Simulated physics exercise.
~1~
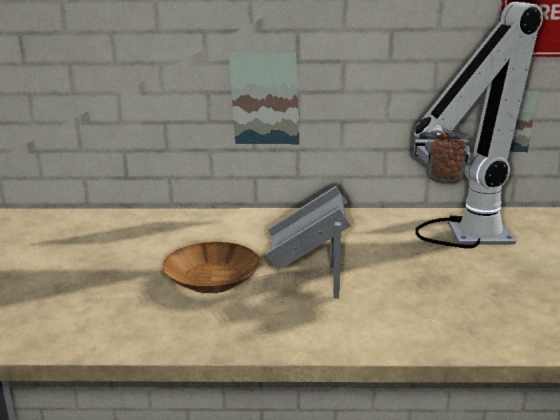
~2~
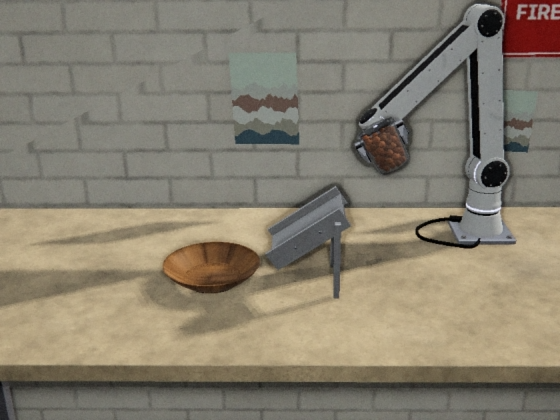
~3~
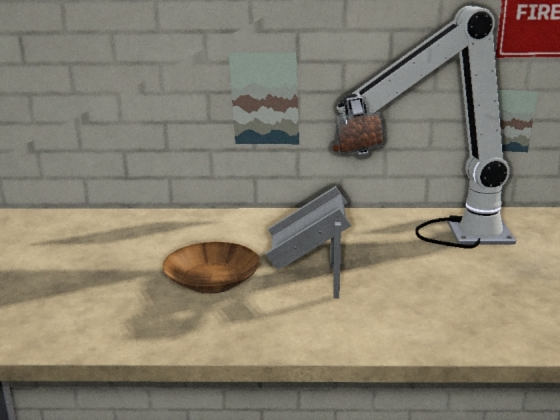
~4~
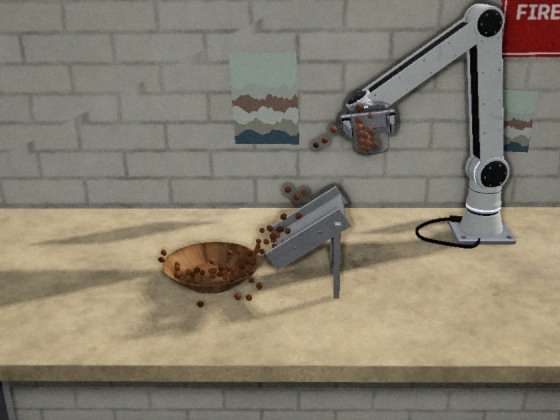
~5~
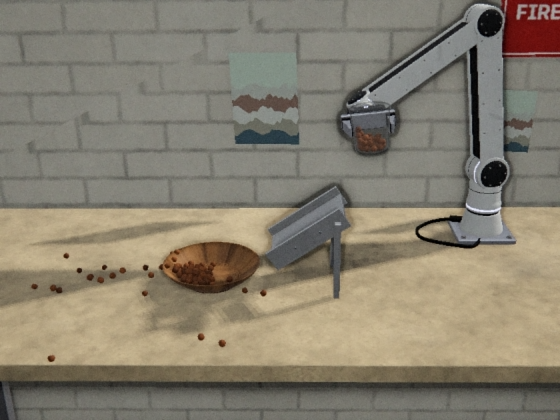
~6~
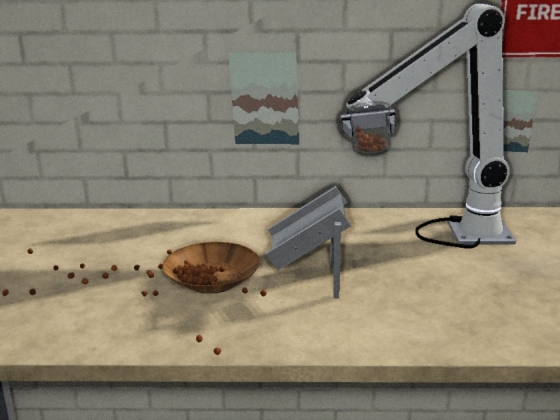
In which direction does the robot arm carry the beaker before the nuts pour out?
The arm carries the beaker to the left, bringing it from beside the robot's base towards the chute.
